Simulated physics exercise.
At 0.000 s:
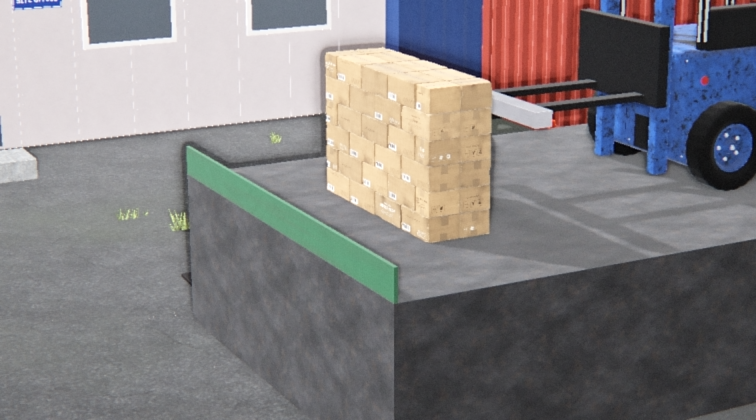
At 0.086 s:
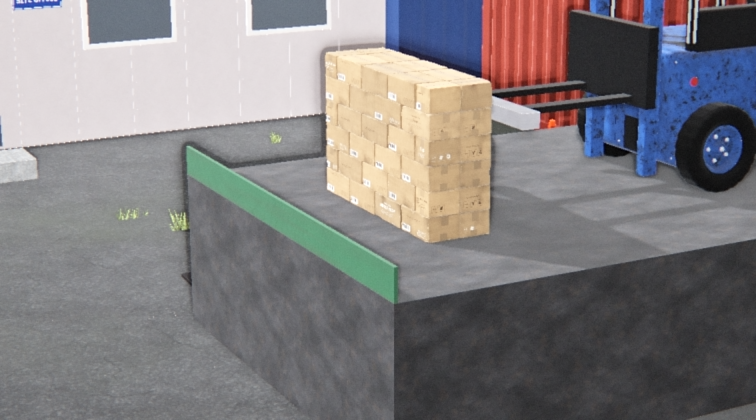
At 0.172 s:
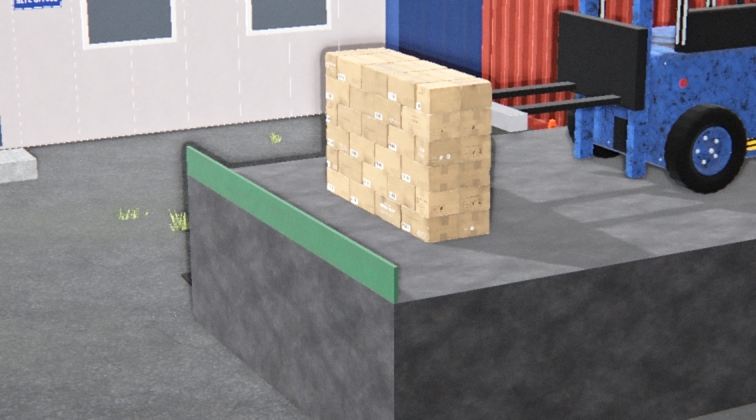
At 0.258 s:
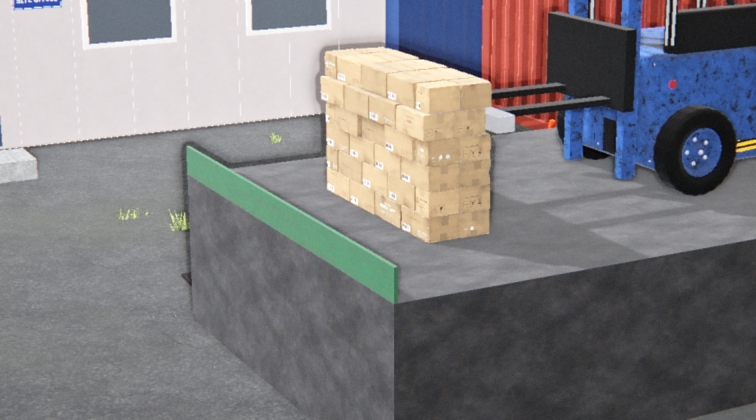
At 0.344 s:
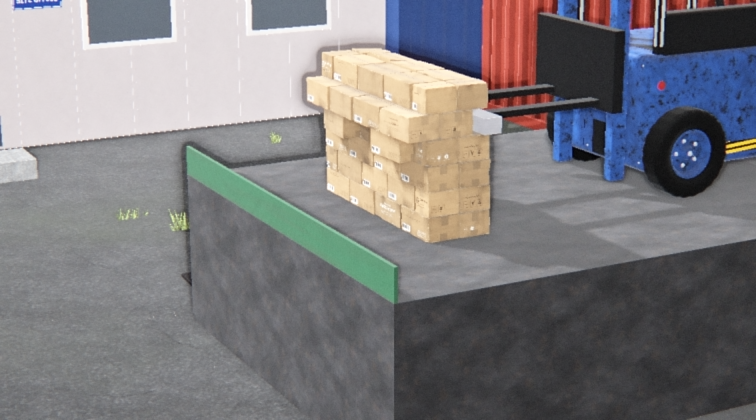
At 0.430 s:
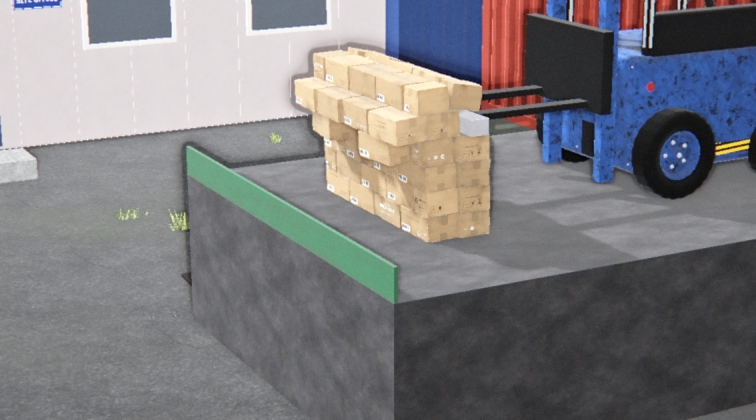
A blue forklift rolled left across a raised platform toward a block of stacked cardboard boxes, then its pale beam pushed into the upper rows, shoving boxes out toward the green-trimmed edge.
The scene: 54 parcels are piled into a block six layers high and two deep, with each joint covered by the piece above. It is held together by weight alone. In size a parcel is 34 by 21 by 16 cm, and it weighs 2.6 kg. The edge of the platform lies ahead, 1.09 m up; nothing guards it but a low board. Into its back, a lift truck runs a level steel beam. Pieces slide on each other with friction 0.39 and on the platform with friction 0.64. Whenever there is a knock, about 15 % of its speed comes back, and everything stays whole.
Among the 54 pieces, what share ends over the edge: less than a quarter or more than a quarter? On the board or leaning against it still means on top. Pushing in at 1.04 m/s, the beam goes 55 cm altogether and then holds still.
Fewer than one in four of them.
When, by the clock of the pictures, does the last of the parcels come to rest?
Roughly 3.0 seconds.
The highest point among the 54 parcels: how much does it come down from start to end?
Drop: Around 4 cm.
Around 0.56 s, none of the 54 parcels over the edge, 38 disturbed.
Around 1.30 s, 5 of the 54 parcels over the edge.
Finally (3.1 s), 6 of the 54 parcels over the edge. That is 11 per cent.
